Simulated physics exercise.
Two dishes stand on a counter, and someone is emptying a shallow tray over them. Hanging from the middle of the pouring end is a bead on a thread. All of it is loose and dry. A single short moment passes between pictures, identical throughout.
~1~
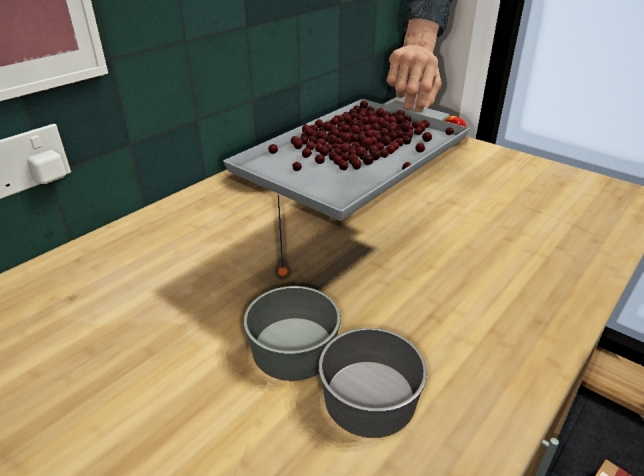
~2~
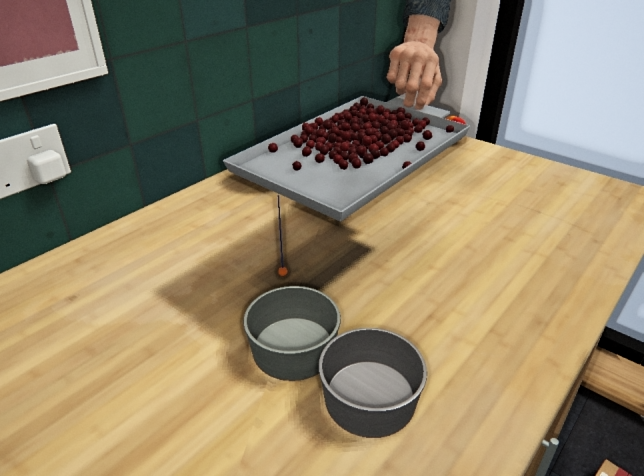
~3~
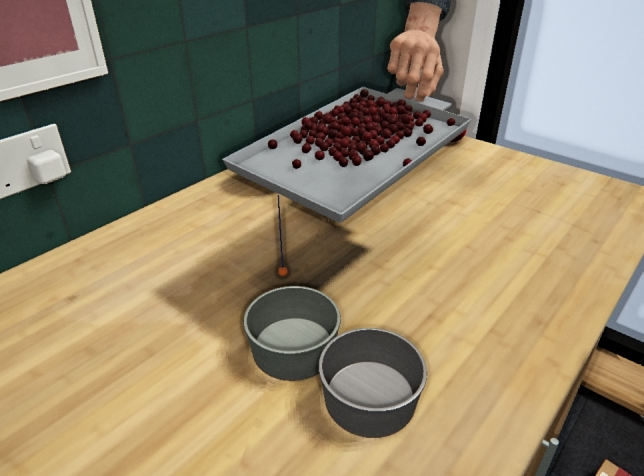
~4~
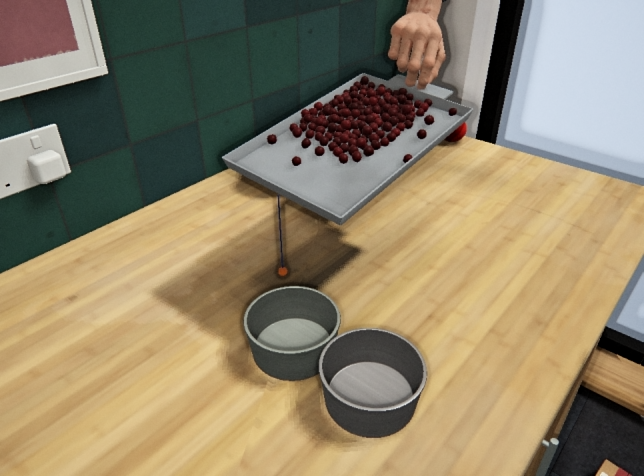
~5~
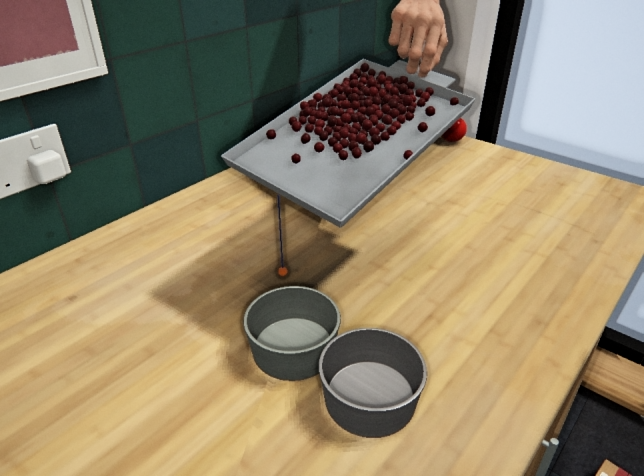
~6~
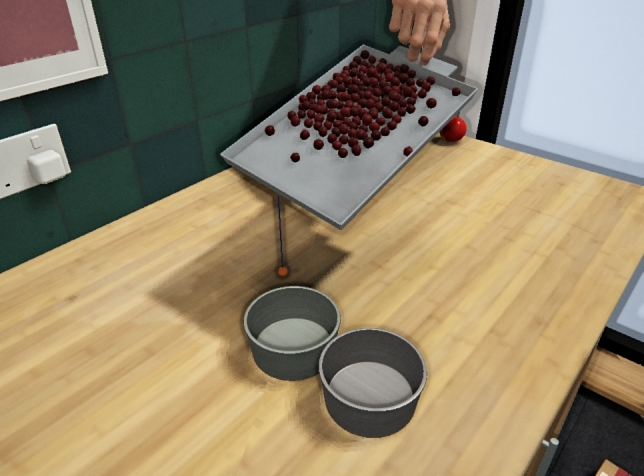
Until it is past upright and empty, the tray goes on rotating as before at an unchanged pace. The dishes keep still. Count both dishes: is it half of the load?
I'd say the dishes catch most of it, honestly.
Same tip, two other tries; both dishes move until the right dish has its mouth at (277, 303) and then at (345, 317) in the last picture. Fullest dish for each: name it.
Try 1: The dish to the right; try 2: The dish to the right.
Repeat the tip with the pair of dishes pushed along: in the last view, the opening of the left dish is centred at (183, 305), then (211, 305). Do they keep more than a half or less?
Well, it comes to a lesser portion at first and a lesser portion after that.
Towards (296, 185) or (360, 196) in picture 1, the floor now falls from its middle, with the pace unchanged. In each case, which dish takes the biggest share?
Well, the one to the left comes out on top first, then the one to the left.
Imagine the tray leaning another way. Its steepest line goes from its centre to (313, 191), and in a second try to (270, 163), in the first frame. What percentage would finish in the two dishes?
First case around 70 per cent, second case 0 per cent.
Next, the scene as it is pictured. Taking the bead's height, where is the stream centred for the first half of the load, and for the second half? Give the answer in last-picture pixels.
The first part passes (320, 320); everything after passes (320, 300).
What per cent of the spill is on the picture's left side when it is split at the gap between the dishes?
Around 40 per cent, give or take.
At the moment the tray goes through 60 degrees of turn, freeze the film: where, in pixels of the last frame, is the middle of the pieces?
Somewhere around pixel (328, 199) in the last picture.
Soon, tray tipped steeply; most on the tray; a stray few in the right dish; a small part in the left dish; a stray few outside both; a small part in the air.
A while on, tray tipped right over; about a quarter on the tray; a small part in the right dish; about a third in the left dish; a small part outside both; about a quarter in the air.
Towards the end, tray tipped past a quarter turn; about a quarter in the right dish; about two thirds in the left dish; about a quarter outside both.
Finally, tray tipped past a quarter turn; about a quarter in the right dish; about two thirds in the left dish; about a quarter outside both.
